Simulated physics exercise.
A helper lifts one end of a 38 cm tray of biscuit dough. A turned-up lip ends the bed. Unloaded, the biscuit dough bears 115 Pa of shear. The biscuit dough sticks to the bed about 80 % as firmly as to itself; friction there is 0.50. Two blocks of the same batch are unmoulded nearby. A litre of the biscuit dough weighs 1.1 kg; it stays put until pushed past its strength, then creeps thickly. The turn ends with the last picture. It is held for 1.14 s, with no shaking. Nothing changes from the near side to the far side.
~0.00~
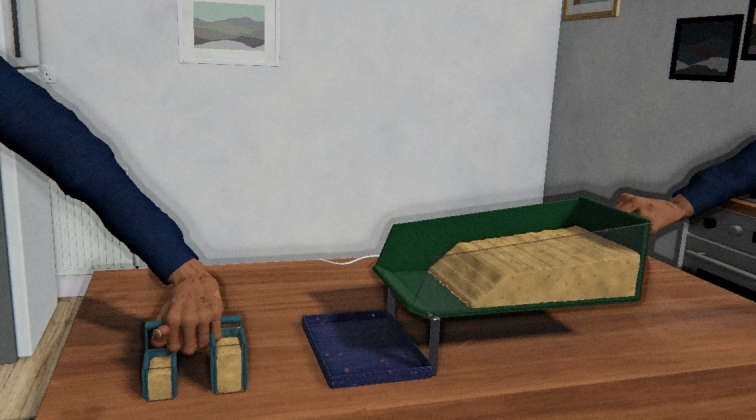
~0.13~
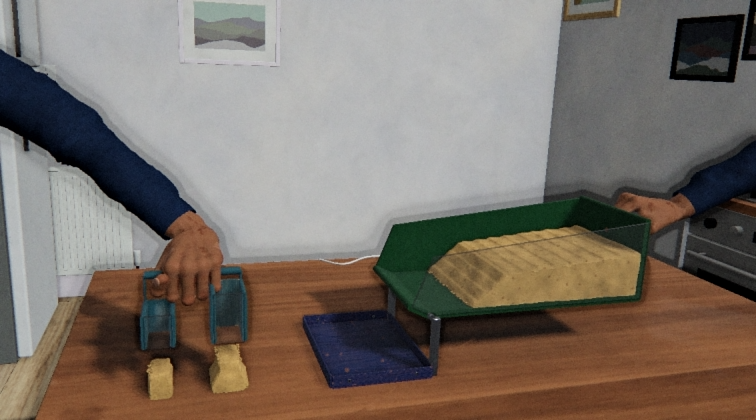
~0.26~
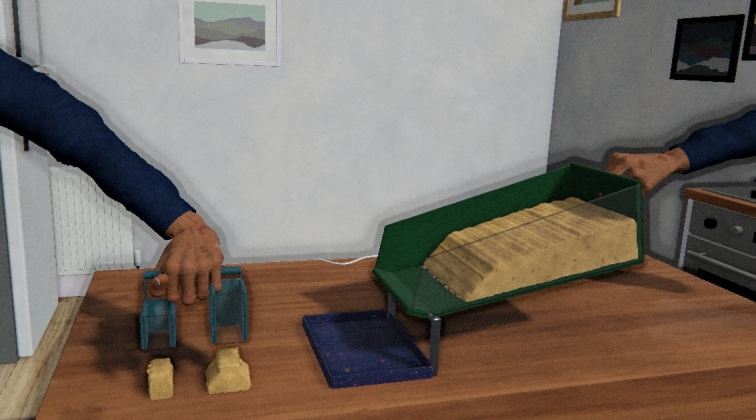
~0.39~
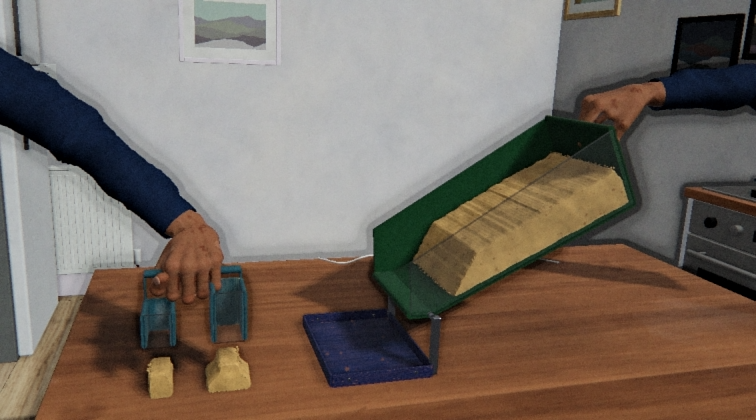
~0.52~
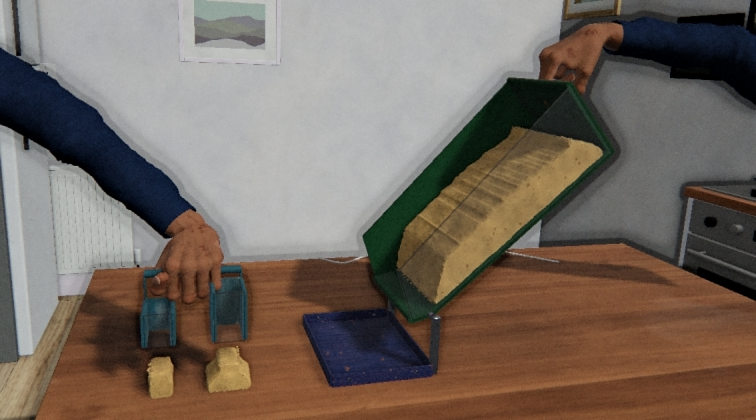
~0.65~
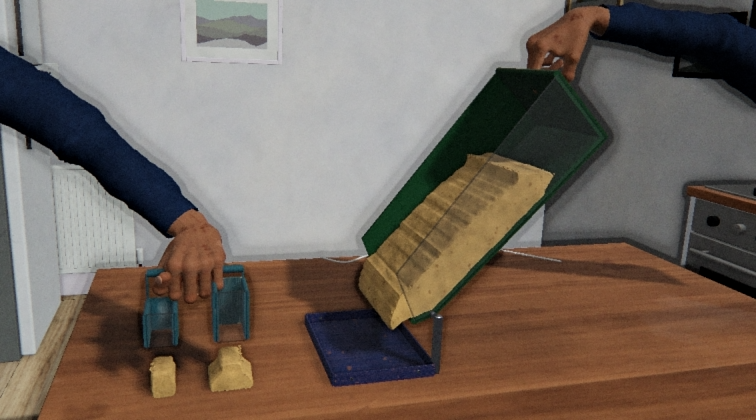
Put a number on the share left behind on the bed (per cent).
About 0 %.
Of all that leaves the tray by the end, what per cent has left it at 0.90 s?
About 80 %.
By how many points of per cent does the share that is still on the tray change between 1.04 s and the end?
Some 3 per cent.
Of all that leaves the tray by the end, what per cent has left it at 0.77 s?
Some 40 per cent.
After 0.77 s, the tilt is 45 degrees and 59 % is on the bed.
After 0.90 s, the tilt is 45 degrees and 18 % is on the bed.
After 1.04 s, the tilt is 45 degrees and 3 % is on the bed.
After 1.18 s, the tilt is 45 degrees and 0 % is on the bed.
After 1.75 s, the tilt is 45 degrees and 0 % is on the bed.
